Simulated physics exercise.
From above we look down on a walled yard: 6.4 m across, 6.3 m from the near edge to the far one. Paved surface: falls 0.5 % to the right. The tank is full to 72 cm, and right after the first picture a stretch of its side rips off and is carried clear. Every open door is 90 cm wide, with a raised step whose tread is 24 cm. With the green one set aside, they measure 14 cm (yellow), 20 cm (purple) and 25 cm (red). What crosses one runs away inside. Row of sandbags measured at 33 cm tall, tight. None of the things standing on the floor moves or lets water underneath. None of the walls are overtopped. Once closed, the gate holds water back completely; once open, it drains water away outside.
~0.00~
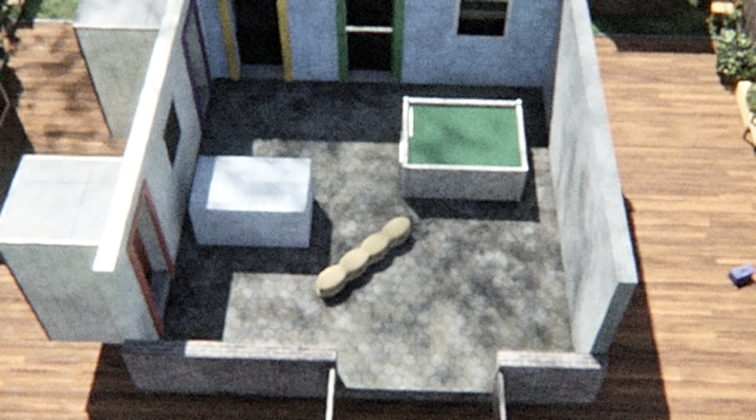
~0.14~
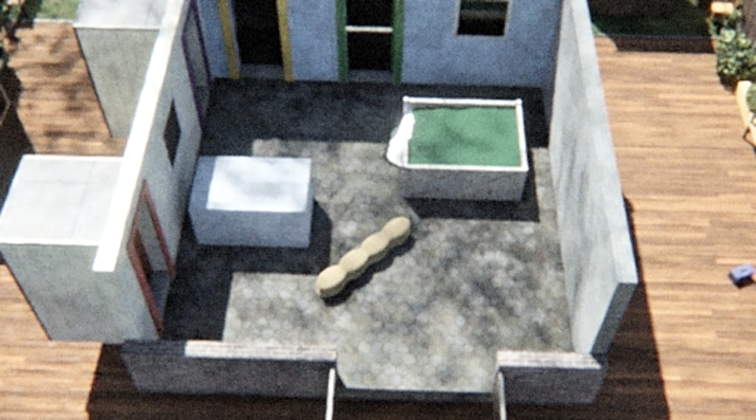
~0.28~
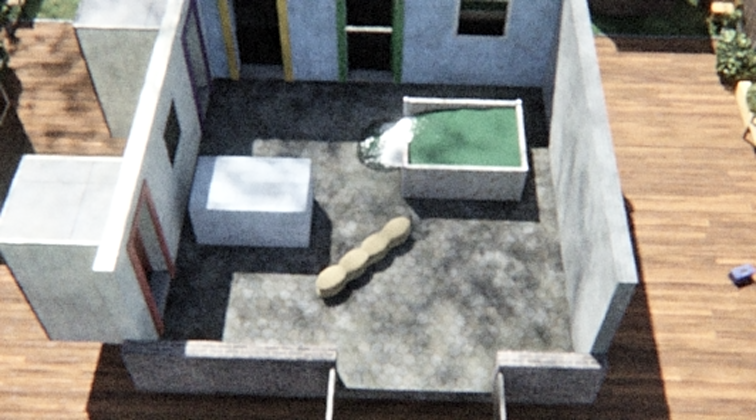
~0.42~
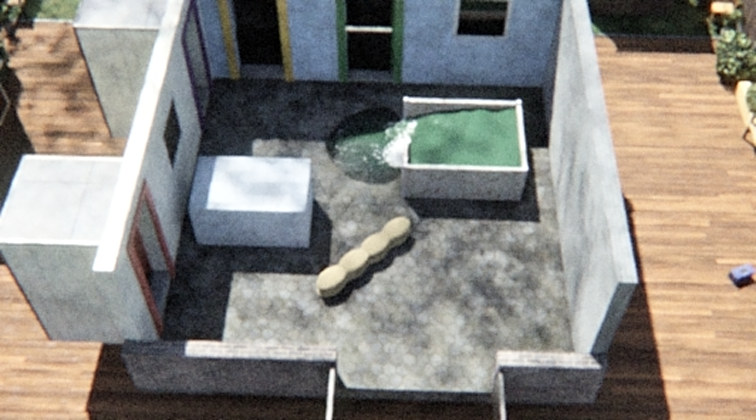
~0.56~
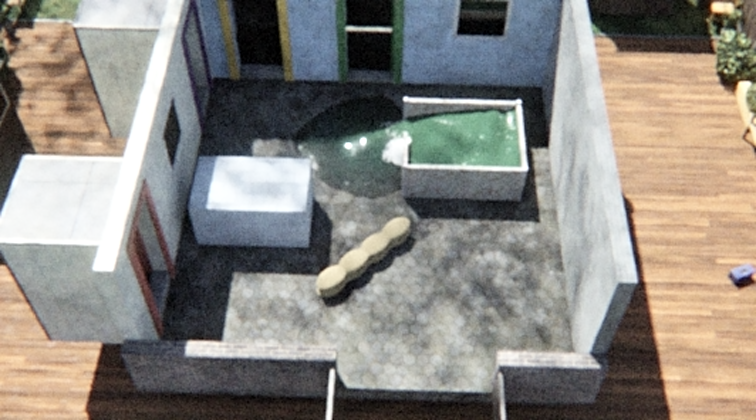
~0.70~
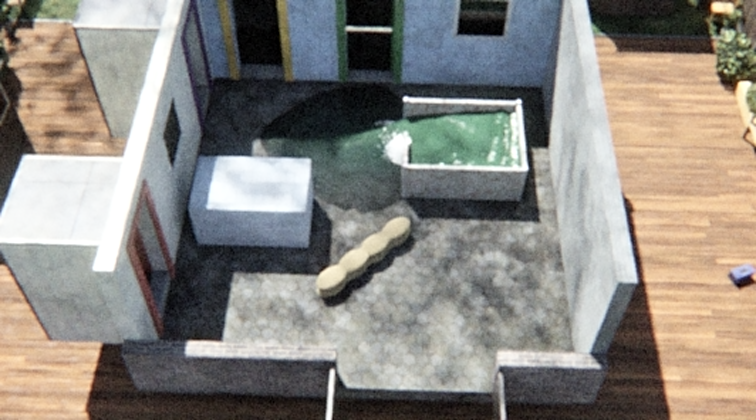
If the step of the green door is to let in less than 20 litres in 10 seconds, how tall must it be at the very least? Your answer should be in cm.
At the very least, close to 8.5 cm.
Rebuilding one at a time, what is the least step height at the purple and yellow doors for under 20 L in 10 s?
Roughly 22 cm for the purple door and roughly 15 cm for the yellow door.
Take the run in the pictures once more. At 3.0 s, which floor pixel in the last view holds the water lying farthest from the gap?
Around (162, 325).
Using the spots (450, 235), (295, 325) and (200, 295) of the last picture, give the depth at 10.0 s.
In order: Around 2, 2 and 3 cm.
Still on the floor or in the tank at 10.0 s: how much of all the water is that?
Close to 96 per cent is still present.
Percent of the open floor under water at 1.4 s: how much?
Some 30 in a hundred.
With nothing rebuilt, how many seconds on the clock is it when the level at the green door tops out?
Around 1.4 s, give or take.
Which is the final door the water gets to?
That would be the red door.
After 1.4 s water covers 30 % of the floor, deepest (36 cm) near (397, 144); 11 cm at the green door, 0 litres in over its 8 cm step.
After 3.0 s water covers 35 % of the floor, deepest (27 cm) near (203, 131); 7 cm at the green door, 12 litres in over its 8 cm step.
After 10.0 s water covers 90 % of the floor, deepest (10 cm) near (221, 192); 9 cm at the green door, 27 litres in over its 8 cm step.
At the green door as built, the water arrived by 0.8 s and peaked near 11 cm at 1.4 s.
Run again over the same 10 s with other heights there, 32 litres in over 7.5 cm, 7 litres over 10.5 cm. The limit of 20 litres is kept from about 8.5 cm up.
